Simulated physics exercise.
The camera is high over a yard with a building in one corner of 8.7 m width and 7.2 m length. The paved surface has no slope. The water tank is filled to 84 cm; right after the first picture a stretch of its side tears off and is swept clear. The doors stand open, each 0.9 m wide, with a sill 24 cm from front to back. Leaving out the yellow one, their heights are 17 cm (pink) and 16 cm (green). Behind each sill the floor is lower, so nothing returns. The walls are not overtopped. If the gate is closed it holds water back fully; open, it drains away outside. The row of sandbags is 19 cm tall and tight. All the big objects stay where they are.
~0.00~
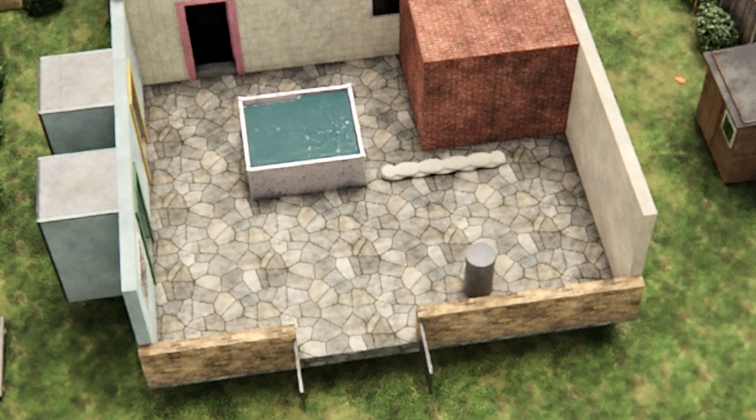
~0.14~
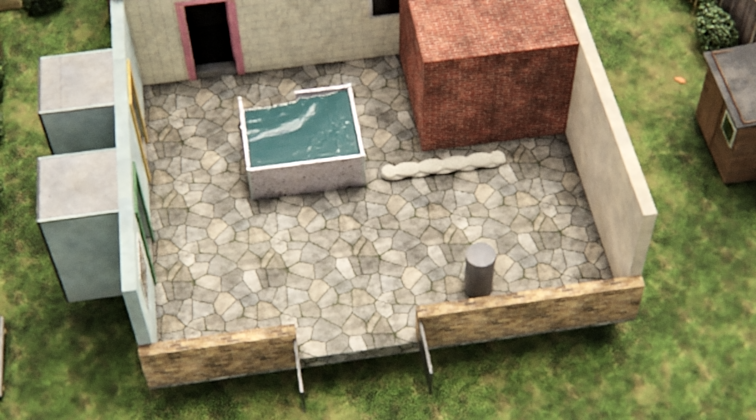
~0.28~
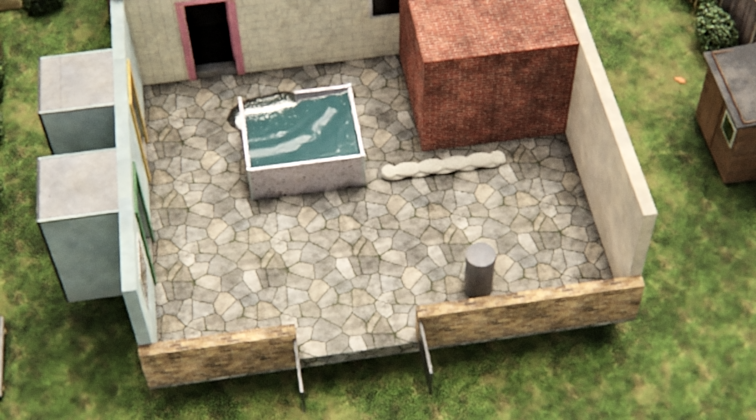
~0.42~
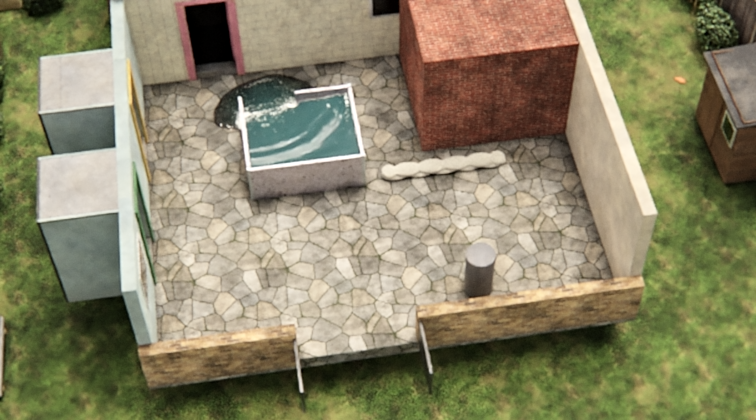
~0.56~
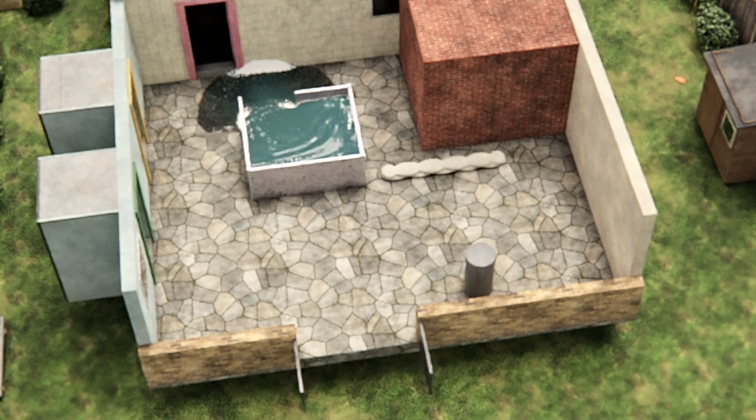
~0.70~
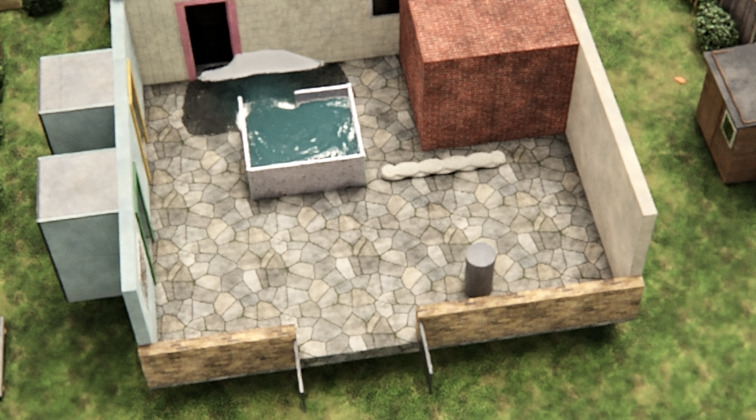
Water surges through a gap in the far side of a raised grey tank and spreads as a dark, foam-edged sheet over the paving behind it, widening toward the back wall while the surface inside churns. The walled stone yard is seen from high above by a still camera. A pink-framed doorway stands behind, a red brick block right, pale blue boxes left, and grass around.
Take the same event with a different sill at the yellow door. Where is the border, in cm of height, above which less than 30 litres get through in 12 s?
It would have to be roughly 6 cm high.
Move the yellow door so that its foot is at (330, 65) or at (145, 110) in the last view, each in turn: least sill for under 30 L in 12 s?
Roughly 12.5 and 31 cm.
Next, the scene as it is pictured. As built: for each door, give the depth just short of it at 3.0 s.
In cm: Yellow 11, pink 28, green 4.
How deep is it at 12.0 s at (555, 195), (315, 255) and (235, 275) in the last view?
Roughly 2, 4 and 7 cm, in turn.
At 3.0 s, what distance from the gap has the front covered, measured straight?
Some 4.2 m out.
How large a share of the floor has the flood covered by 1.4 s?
Some 10 per cent of it.
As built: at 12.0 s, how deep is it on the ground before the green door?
Some 6.0 cm.
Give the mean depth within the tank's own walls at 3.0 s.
About 34 cm.
After 1.4 s water covers 10 % of the floor, deepest (54 cm) near (260, 76); it has not reached the yellow door.
After 3.0 s water covers 35 % of the floor, deepest (37 cm) near (144, 90); 11 cm at the yellow door, 0 litres in over its 24 cm sill.
After 12.0 s water covers 95 % of the floor, deepest (10 cm) near (341, 66); 6 cm at the yellow door, 0 litres in over its 24 cm sill.
At the yellow door as built, the water arrived by 1.9 s and peaked near 11 cm at 4.6 s.
Run again over the same 12 s with other heights there, 40 litres in over 5.5 cm, 16 litres over 7.5 cm. The limit of 30 litres is kept from about 6 cm up.
